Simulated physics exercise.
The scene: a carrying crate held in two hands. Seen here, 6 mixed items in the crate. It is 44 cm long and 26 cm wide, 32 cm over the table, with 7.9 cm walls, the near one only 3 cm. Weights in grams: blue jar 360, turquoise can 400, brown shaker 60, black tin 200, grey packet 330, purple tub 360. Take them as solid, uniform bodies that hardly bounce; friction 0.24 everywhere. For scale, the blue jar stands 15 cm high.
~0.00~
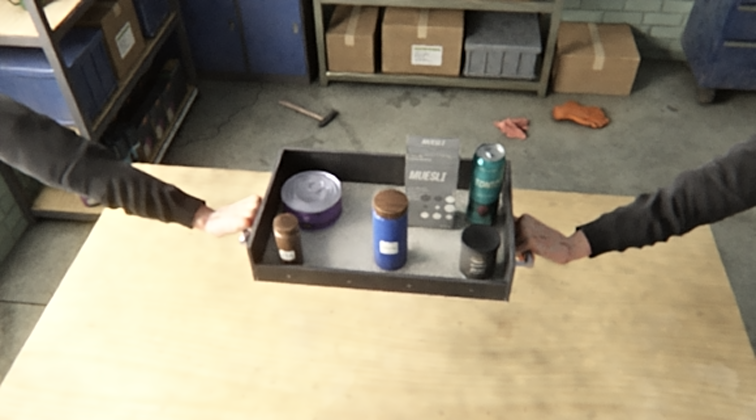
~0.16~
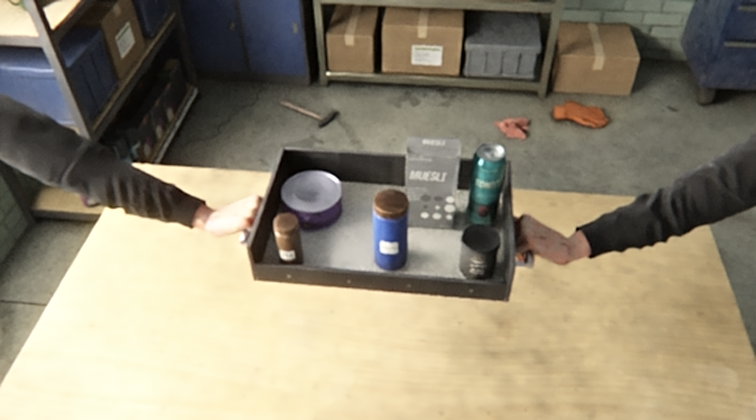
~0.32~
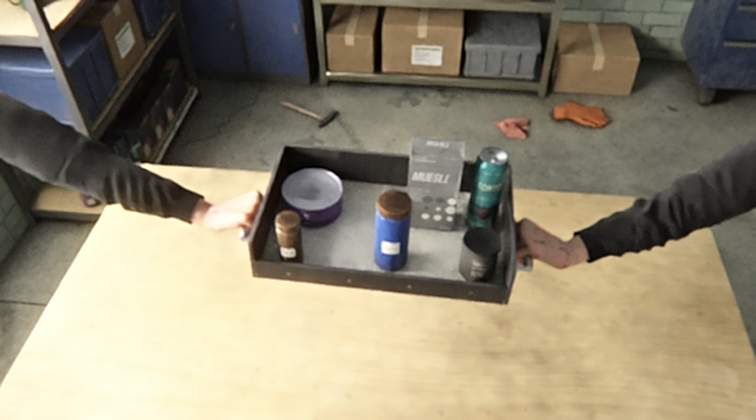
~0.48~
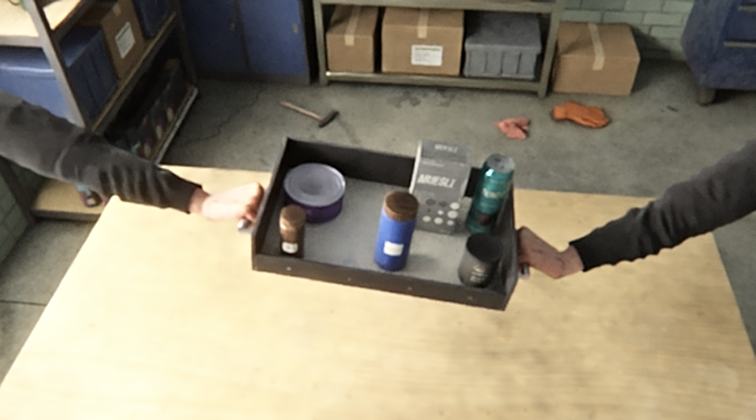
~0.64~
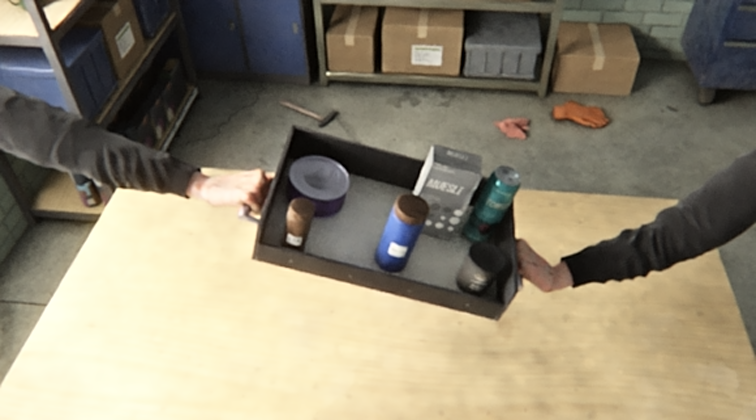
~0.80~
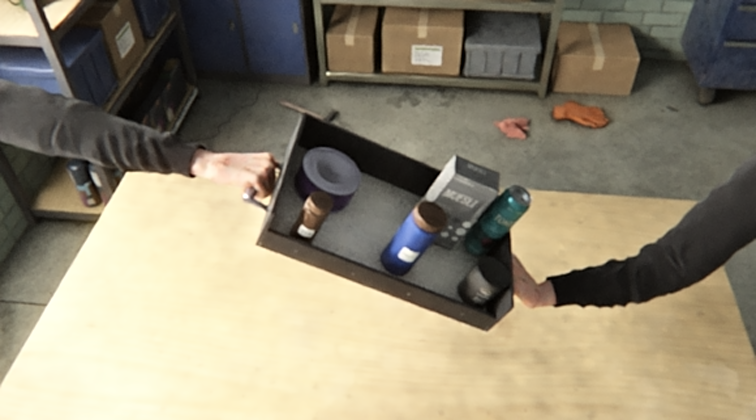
The crate of mixed items starts level, then tilts right side down between two hands.
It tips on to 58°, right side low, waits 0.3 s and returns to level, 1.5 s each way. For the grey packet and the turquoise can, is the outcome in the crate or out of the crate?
The grey packet stays in and the turquoise can stays in.
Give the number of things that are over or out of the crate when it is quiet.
That comes to 1.
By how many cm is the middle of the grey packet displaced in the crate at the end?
Some 7 cm.
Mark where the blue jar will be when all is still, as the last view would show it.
Around (491, 214).
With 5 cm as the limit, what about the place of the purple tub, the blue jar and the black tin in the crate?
The purple tub ends elsewhere; the blue jar ends elsewhere; the black tin holds its spot.
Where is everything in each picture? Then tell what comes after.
Crate level; grey packet (431, 184); turquoise can (485, 187), in the first picture.
Crate level; black tin (479, 254); purple tub (313, 201), in the second picture.
Tip 2°, right side down; blue jar (393, 231); brown shaker (290, 240), in the third picture.
Tip 7°, right side down; black tin (480, 262); purple tub (314, 194), in the fourth picture.
Tip 15°, right side down; blue jar (401, 234); brown shaker (298, 228), in the fifth picture.
Tip 25°, right side down; grey packet (453, 204); turquoise can (496, 222), in the sixth picture.
By 1.20 s, tip 50°, right side down; grey packet 4 cm from its spot near (462, 233); brown shaker rocked 24° off its seat; purple tub 16 cm from its spot.
By 2.40 s, tip 45°, right side down; brown shaker now out of the crate; grey packet 6 cm from its spot near (468, 244); turquoise can 2 cm from its spot near (485, 242).
When it is over (3.9 s), out of the crate, brown shaker; not toppled but over 5 cm from the start, blue jar, grey packet and purple tub; the other 2 within 5 cm of the start. In the last view, grey packet near (467, 191), turquoise can near (492, 173).
